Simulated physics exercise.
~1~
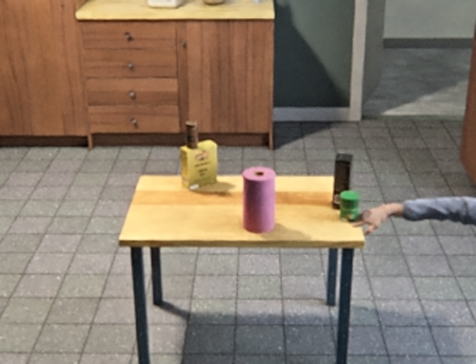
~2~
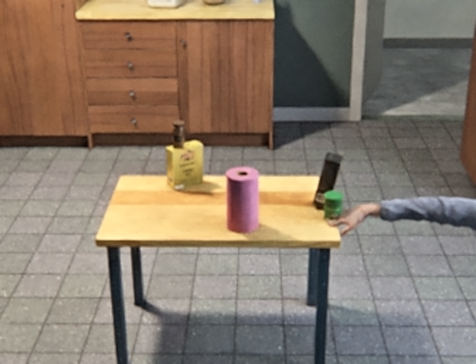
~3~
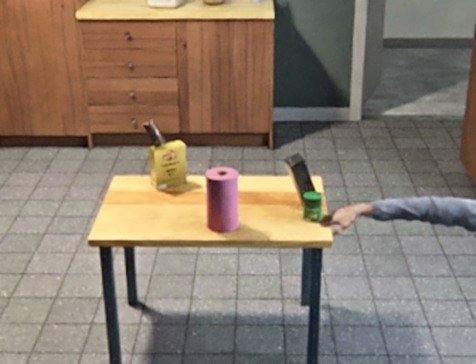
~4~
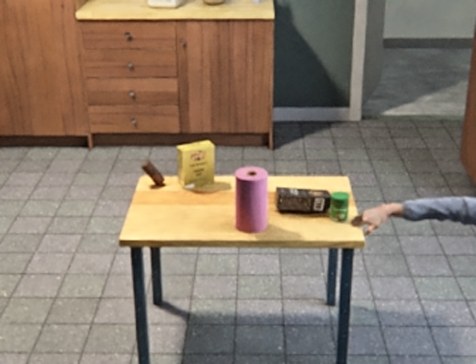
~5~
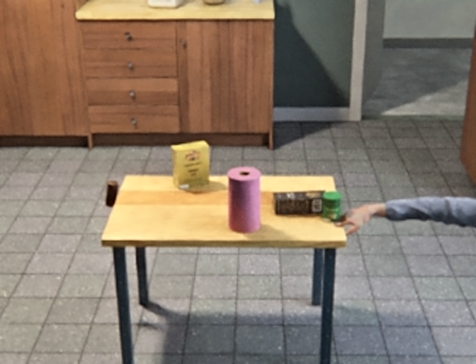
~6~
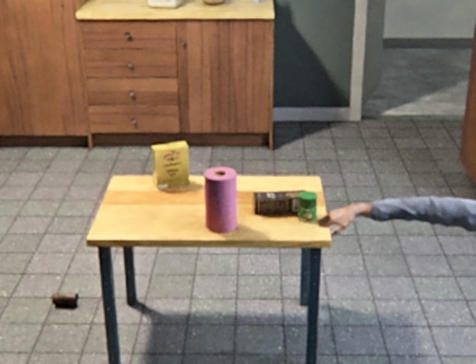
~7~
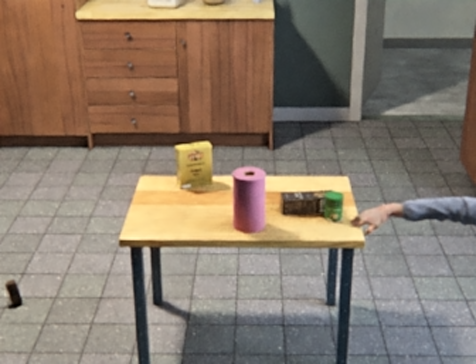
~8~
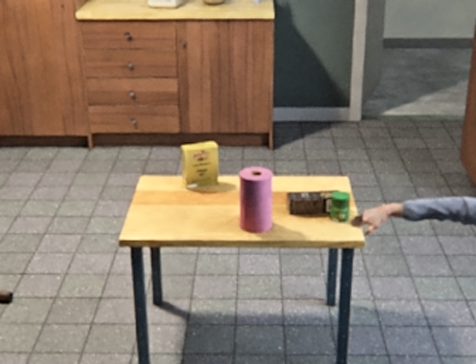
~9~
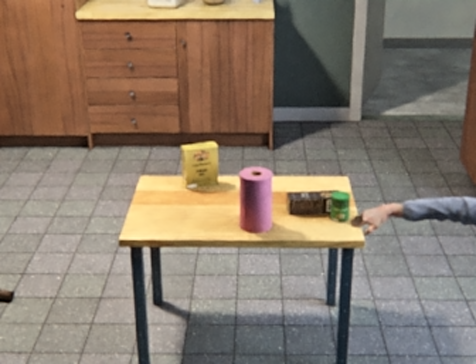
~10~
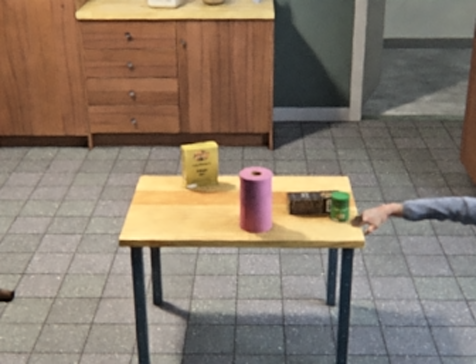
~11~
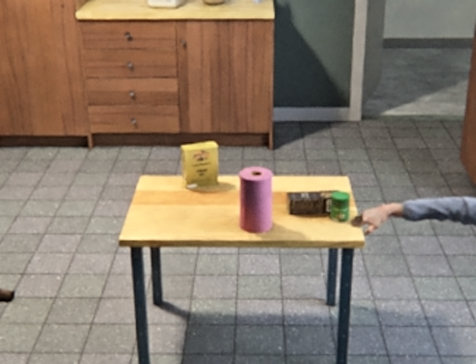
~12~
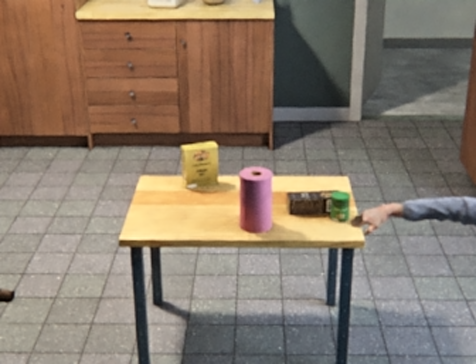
Kitchen, hand jerking a wooden table left and right, dark carton toppling onto it and brown shaker falling to the floor.
